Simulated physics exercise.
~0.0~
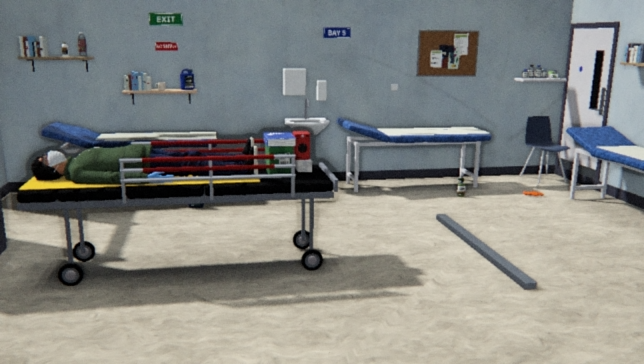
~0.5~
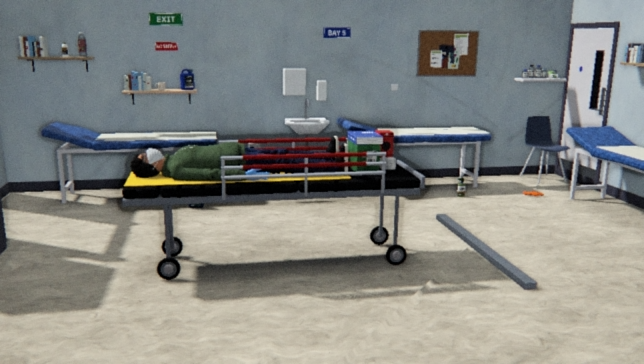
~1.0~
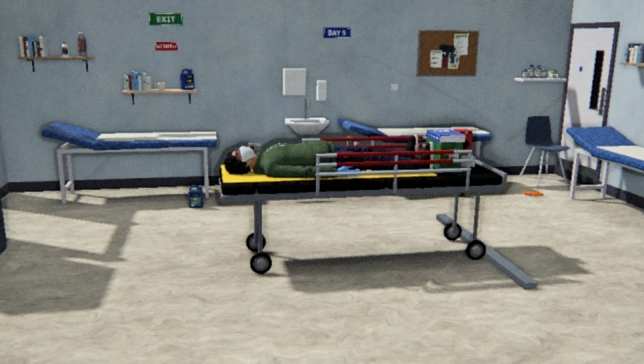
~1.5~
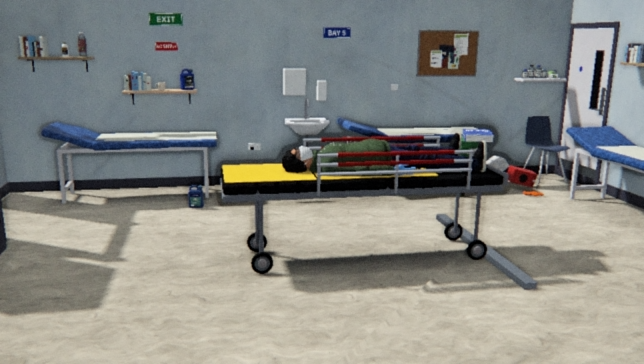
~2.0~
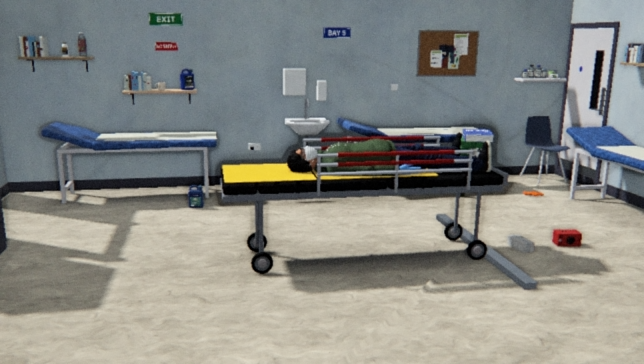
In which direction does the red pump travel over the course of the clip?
The red pump travels to the right, first riding along on the gurney and then going off its foot end to the floor.
